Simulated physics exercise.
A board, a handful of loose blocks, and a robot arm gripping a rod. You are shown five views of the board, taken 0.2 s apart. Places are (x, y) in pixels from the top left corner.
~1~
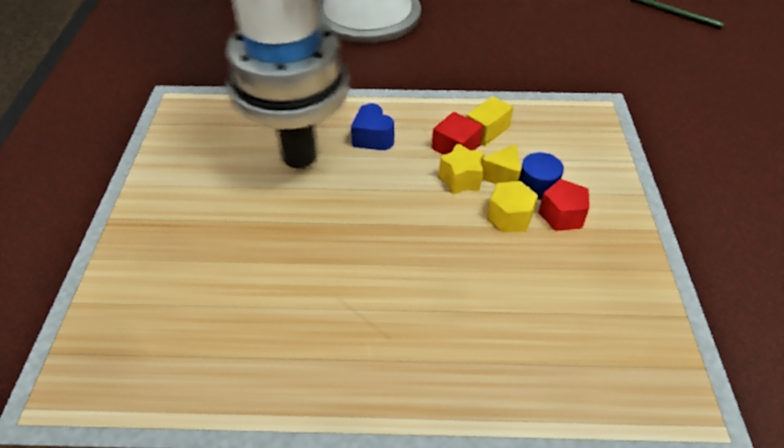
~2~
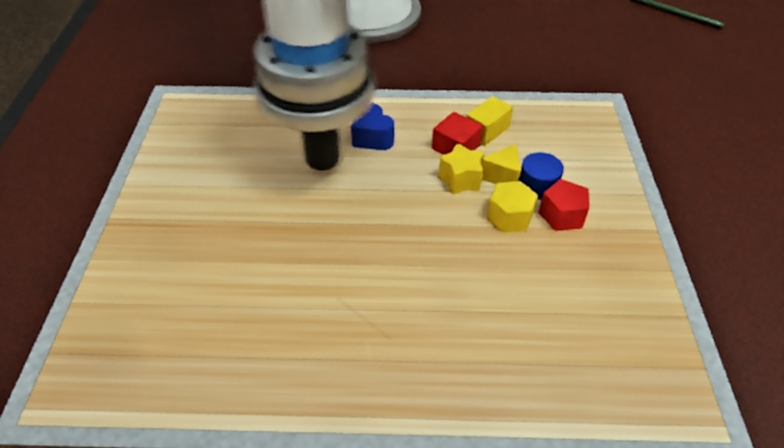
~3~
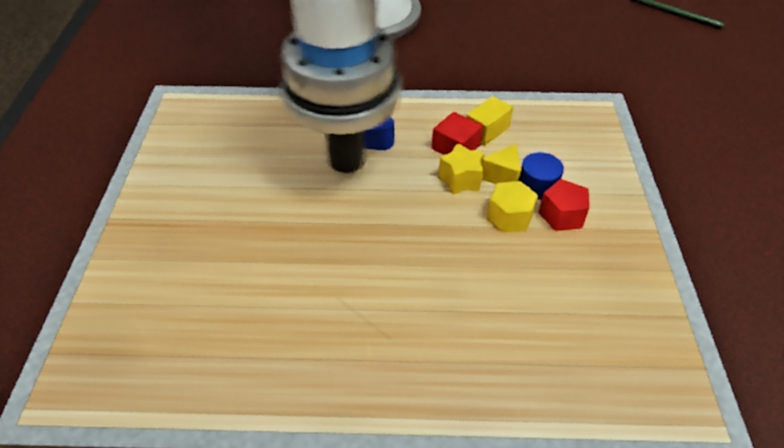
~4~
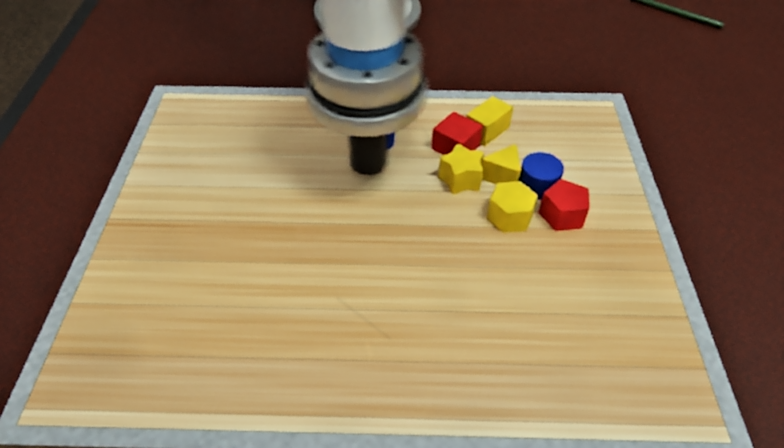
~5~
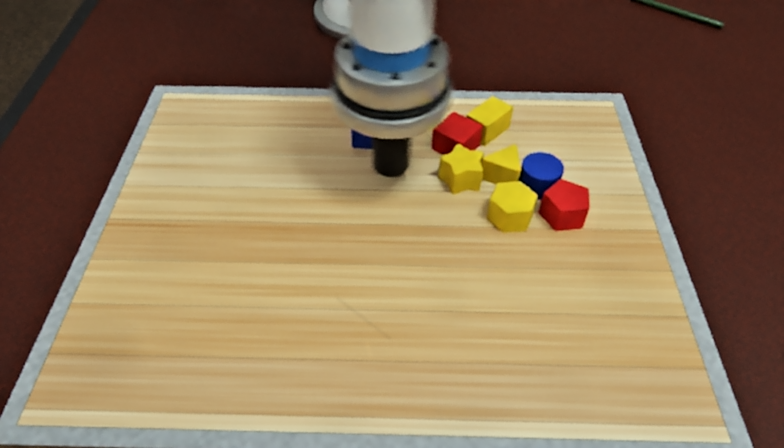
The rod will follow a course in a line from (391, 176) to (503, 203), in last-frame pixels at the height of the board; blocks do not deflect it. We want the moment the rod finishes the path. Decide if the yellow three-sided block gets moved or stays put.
At the end, its place is different.
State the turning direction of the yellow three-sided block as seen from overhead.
My answer: Clockwise.
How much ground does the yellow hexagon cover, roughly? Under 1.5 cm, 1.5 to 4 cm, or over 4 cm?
Middling, 1.5 to 4 cm.
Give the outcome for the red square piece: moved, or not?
It is still on its spot.
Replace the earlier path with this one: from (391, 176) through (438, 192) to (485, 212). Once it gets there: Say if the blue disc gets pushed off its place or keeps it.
That block stays.
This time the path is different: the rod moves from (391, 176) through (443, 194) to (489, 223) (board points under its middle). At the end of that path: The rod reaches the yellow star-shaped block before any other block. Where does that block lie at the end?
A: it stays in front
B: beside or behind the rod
B
What follows on the original path. One third of the way, rod (429, 174); yellow star-shaped block (467, 159).
Two thirds of the way, rod (468, 183); yellow star-shaped block (485, 153), turned 30° anticlockwise; yellow three-sided block (521, 153), turned 35° clockwise; blue disc (552, 166).
At the end, rod (505, 193); red square piece in place; yellow star-shaped block (488, 152), turned 50° anticlockwise; yellow three-sided block (524, 150), turned 50° clockwise; yellow hexagon (535, 208), turned 25° clockwise; blue disc (553, 166).
